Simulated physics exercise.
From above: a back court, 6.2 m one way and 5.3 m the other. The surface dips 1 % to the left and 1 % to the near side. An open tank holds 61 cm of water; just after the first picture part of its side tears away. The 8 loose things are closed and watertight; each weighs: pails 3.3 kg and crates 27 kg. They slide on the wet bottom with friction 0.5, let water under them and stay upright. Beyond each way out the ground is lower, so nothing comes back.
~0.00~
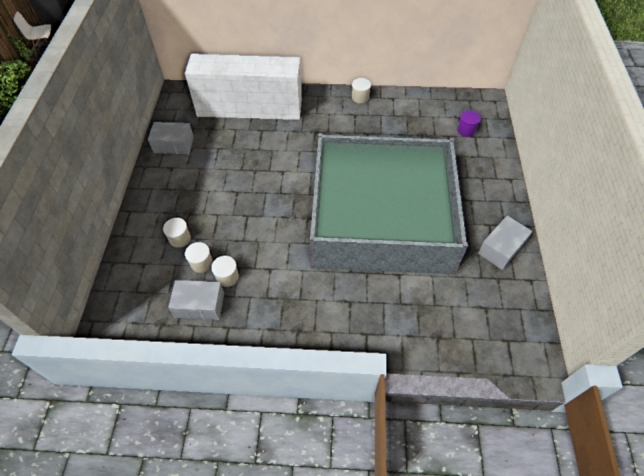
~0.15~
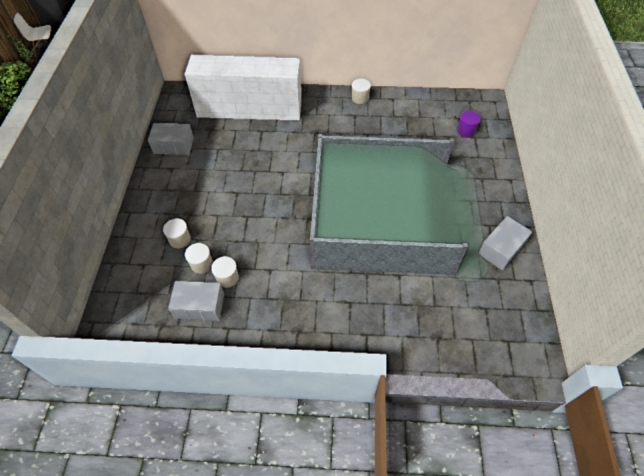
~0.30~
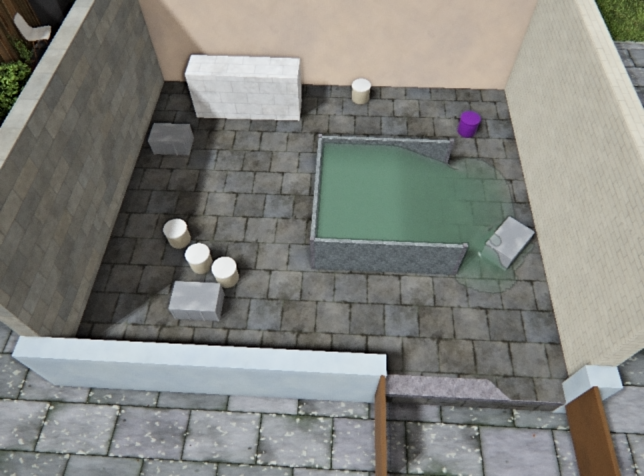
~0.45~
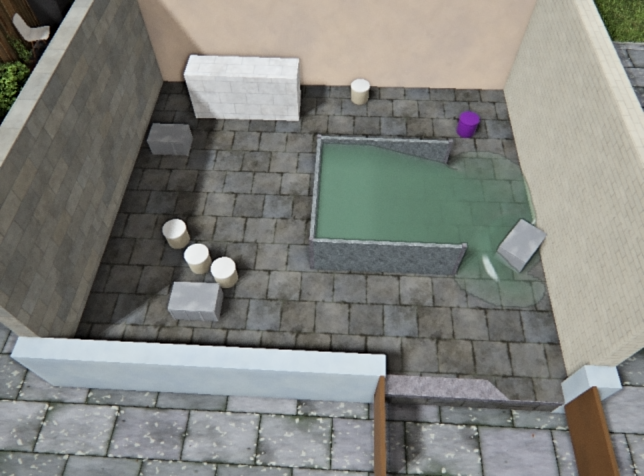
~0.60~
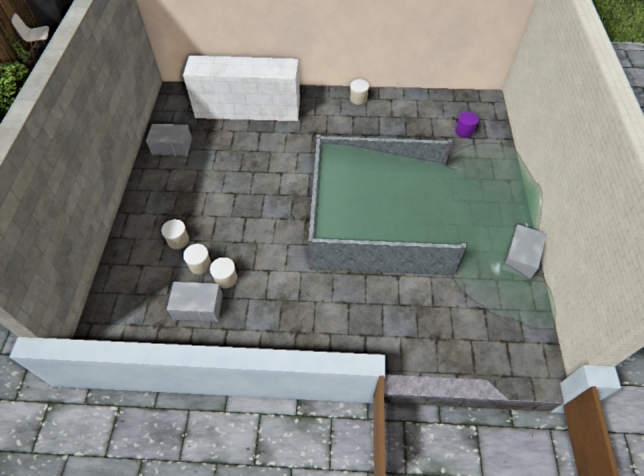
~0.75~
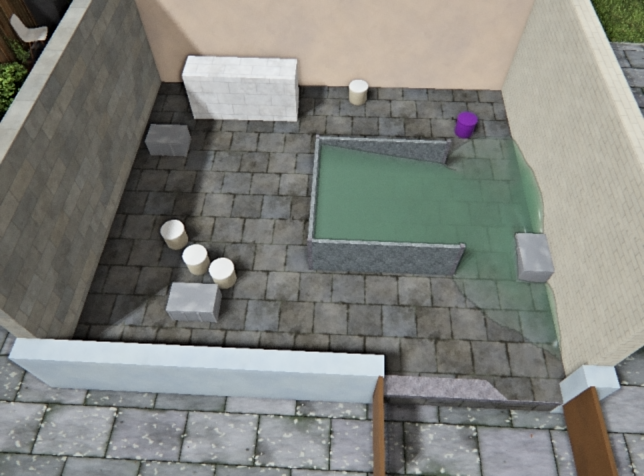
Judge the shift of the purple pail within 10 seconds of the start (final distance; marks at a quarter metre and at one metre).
The purple pail ends far away.
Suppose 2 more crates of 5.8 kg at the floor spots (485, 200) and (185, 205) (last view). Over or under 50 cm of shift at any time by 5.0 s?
In turn: Past it, under.
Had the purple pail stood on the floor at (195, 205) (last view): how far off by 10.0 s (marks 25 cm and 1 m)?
It ends far away.
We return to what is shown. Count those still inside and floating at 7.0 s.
I count 0.
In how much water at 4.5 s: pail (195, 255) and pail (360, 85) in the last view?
About 0 and 2 cm.
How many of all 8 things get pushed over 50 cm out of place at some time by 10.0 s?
4 of them.
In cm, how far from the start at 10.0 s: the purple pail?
Roughly 400 cm.
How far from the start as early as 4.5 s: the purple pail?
About 200 cm.
After 2.0 s the purple pail is near (431, 114), 0.6 m from its start, aground; 1 of 8 are out; 0 afloat.
After 4.5 s the purple pail is near (336, 144), 2.2 m from its start, aground; 1 of 8 are out; 0 afloat.
After 7.0 s the purple pail is near (256, 201), 3.8 m from its start, aground; 1 of 8 are out; 0 afloat.
After 10.0 s the purple pail is near (256, 202), 3.8 m from its start, aground; 1 of 8 are out; 1 afloat.
